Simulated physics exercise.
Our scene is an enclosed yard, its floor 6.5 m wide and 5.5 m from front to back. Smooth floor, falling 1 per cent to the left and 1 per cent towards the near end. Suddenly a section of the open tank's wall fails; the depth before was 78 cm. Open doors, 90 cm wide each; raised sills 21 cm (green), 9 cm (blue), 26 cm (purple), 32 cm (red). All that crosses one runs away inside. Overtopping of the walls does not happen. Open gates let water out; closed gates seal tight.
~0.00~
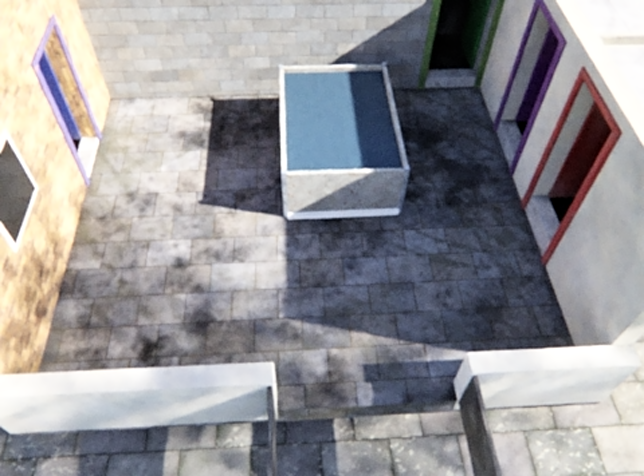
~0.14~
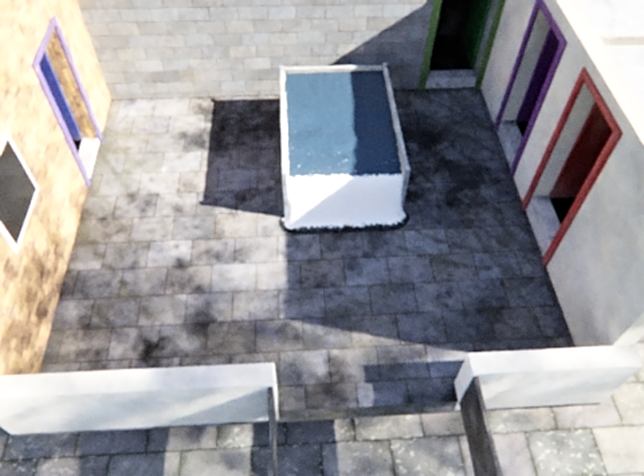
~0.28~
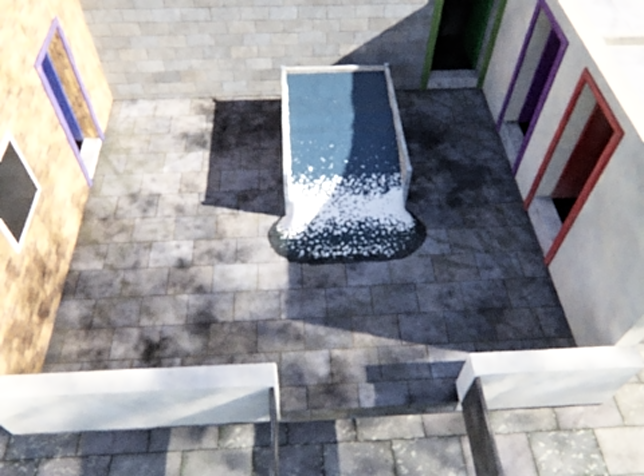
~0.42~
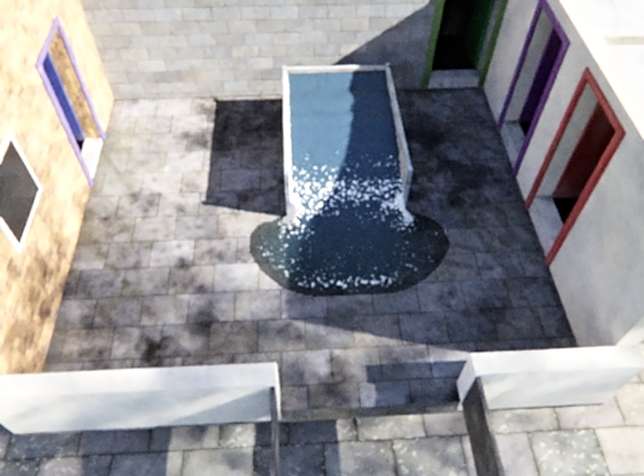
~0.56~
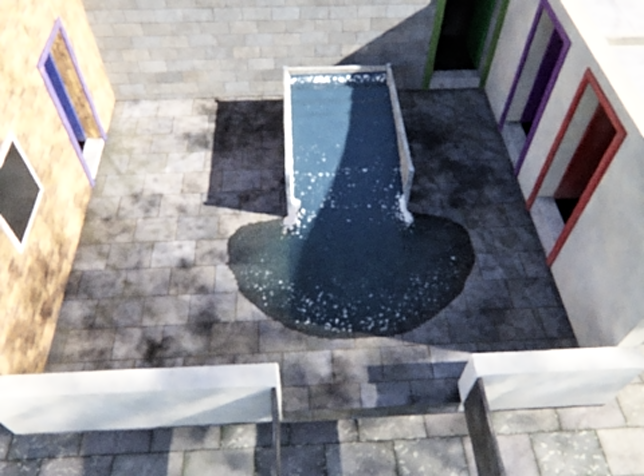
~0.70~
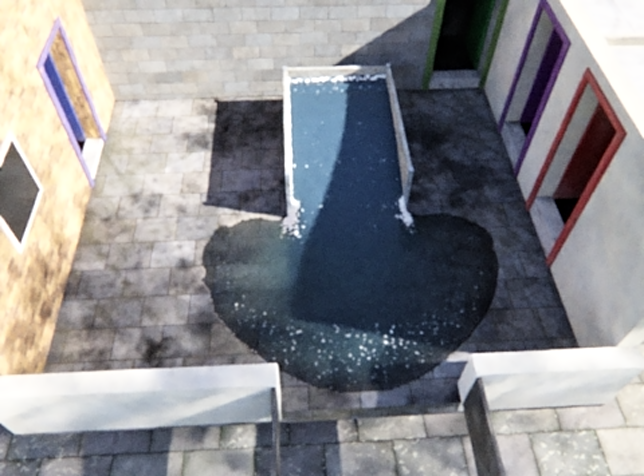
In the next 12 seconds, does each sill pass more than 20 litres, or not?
At the end, at the green door I expect the water to hold within the limit, at the blue door I expect the water to hold within the limit, at the purple door I expect the water to hold within the limit, at the red door I expect the water to hold within the limit.
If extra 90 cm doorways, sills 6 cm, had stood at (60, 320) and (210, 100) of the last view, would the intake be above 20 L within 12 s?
In the order given, higher then lower.
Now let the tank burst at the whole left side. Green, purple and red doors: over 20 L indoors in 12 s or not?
Here's how it goes: Green falls short, purple falls short, red falls short.
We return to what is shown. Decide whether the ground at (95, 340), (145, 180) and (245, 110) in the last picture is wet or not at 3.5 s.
Listed in sequence, the spots are drenched, bone dry and bone dry.
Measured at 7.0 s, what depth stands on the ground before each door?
Door by door in cm, green shows 6, blue shows 3, purple shows 2, red shows 2.
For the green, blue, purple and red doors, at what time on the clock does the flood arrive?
Green: 5.0 s; blue: 3.6 s; purple: 3.8 s; red: 1.3 s.
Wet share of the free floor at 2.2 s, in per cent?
I'd say around 40 %.
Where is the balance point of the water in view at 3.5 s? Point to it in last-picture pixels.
The water's centre is around (322, 265).
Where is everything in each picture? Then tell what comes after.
In the first frame, still water, 78 cm deep, in the open tank at (339, 118).
In the second frame, water pours out at (344, 197) and has run 0.9 m, to (403, 222); typically 7 cm deep outside, 78 cm at the open tank's back.
In the third frame, water pours out at (346, 201) and has run 1.1 m, to (416, 241); typically 13 cm deep outside, 78 cm at the open tank's back.
In the fourth frame, the front is at (434, 261), 1.5 m from the gap at (346, 202); 2.8 m2 of floor is under water; 78 cm left at the back of the open tank.
In the fifth frame, the front is at (389, 331), 2.0 m from the gap at (348, 203); 5.0 m2 of floor is under water; 71 cm left at the back of the open tank.
In the sixth frame, the front is at a hidden place, 2.6 m from the gap at (347, 204); 7.4 m2 of floor is under water; 66 cm left at the back of the open tank.
After 1.4 s water covers 40 % of the floor and is deepest (33 cm) near (331, 222); green door not reached, blue door not reached, purple door not reached, red door 1 cm at the sill, 0 L in.
After 2.2 s water covers 40 % of the floor and is deepest (36 cm) near (585, 375); green door not reached, blue door not reached, purple door not reached, red door 2 cm at the sill, 0 L in.
After 3.5 s water covers 55 % of the floor and is deepest (26 cm) near (35, 404); green door not reached, blue door not reached, purple door not reached, red door 8 cm at the sill, 0 L in.
After 7.0 s water covers 100 % of the floor and is deepest (10 cm) near (35, 404); green door 6 cm at the sill, 0 L in, blue door 3 cm at the sill, 0 L in, purple door 2 cm at the sill, 0 L in, red door 2 cm at the sill, 0 L in.
After 12.0 s water covers 95 % of the floor and is deepest (10 cm) near (80, 233); green door 2 cm at the sill, 0 L in, blue door 7 cm at the sill, 0 L in, purple door 2 cm at the sill, 0 L in, red door 3 cm at the sill, 0 L in.
